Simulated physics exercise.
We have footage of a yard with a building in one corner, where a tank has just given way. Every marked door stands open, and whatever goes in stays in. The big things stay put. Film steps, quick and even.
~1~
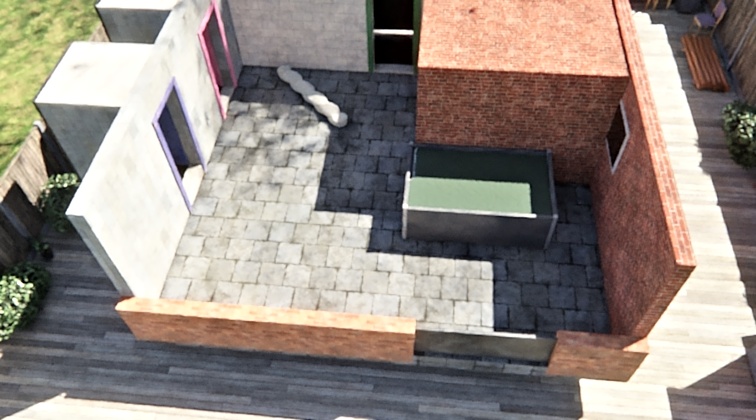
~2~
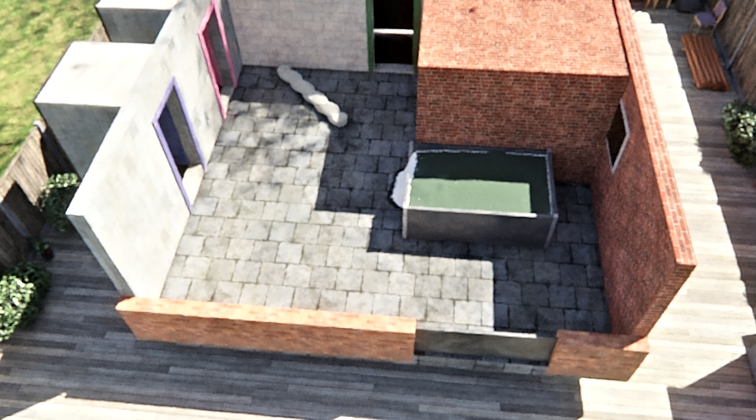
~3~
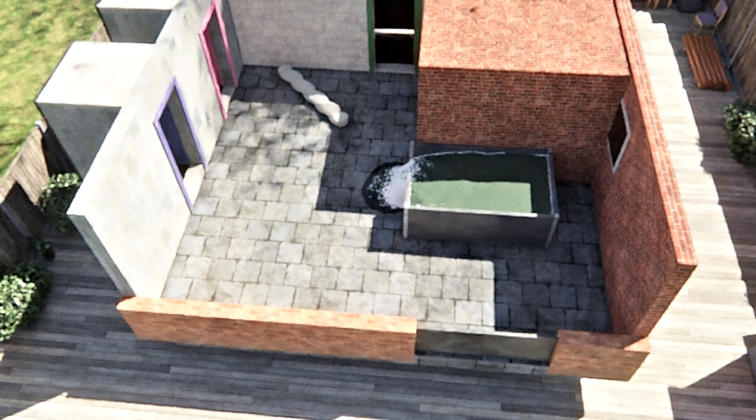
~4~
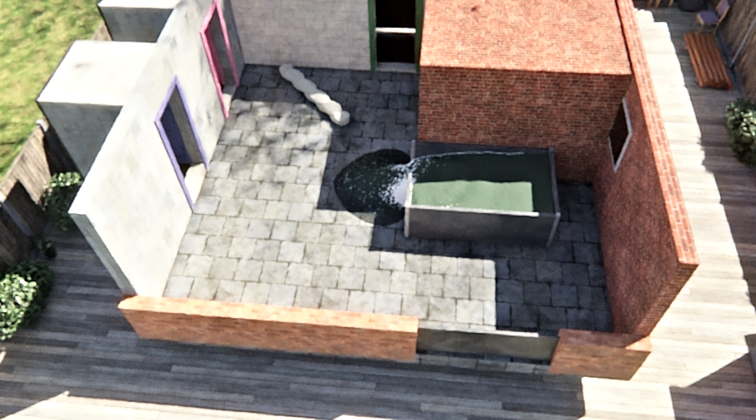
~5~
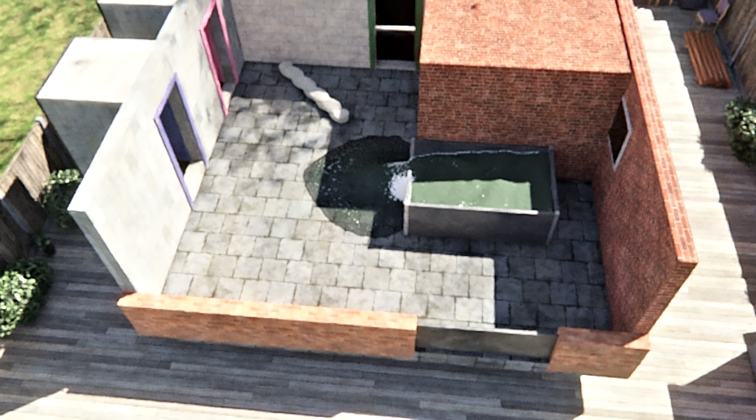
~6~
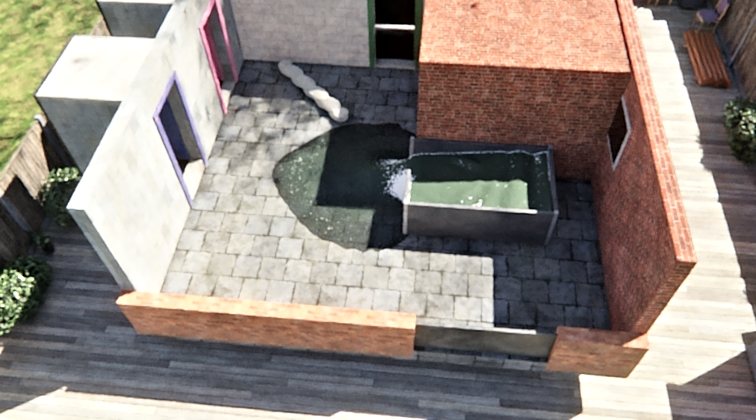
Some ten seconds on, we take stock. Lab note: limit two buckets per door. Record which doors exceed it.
Record: Green door under limit; pink door over limit; blue door under limit.
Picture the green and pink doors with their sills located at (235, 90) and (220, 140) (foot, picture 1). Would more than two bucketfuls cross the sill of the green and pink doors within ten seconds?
Well, the green door tops the limit, and the pink door tops the limit as well.
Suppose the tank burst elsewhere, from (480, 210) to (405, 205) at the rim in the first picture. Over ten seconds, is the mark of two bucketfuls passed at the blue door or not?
Here the blue door remains short.
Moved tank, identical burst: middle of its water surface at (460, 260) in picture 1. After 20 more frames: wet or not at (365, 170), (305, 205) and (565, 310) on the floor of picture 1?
Spared, soaked, spared.
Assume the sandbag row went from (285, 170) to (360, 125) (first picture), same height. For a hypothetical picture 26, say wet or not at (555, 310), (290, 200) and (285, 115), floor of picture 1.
The first point is still bare, the second swamped and the third swamped.
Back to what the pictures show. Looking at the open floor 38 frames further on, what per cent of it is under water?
About 80 percent.
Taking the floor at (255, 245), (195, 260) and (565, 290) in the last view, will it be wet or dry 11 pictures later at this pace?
Same order as asked: Drenched; drenched; dry as before.
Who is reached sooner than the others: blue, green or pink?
Answer: The blue-painted one.
A moment on, water covers 40 % of the floor; the green door not reached, the pink door not reached, the blue door wet at the sill, nothing in.
Next, water covers 55 % of the floor; the green door not reached, the pink door under two buckets in, the blue door wet at the sill, nothing in.
Then, water covers 60 % of the floor; the green door wet at the sill, nothing in, the pink door over two buckets in, the blue door wet at the sill, nothing in.
Later, water covers 80 % of the floor; the green door under two buckets in, the pink door over two buckets in, the blue door wet at the sill, nothing in.
In the end, water covers 95 % of the floor; the green door under two buckets in, the pink door far over two buckets in, the blue door wet at the sill, nothing in.
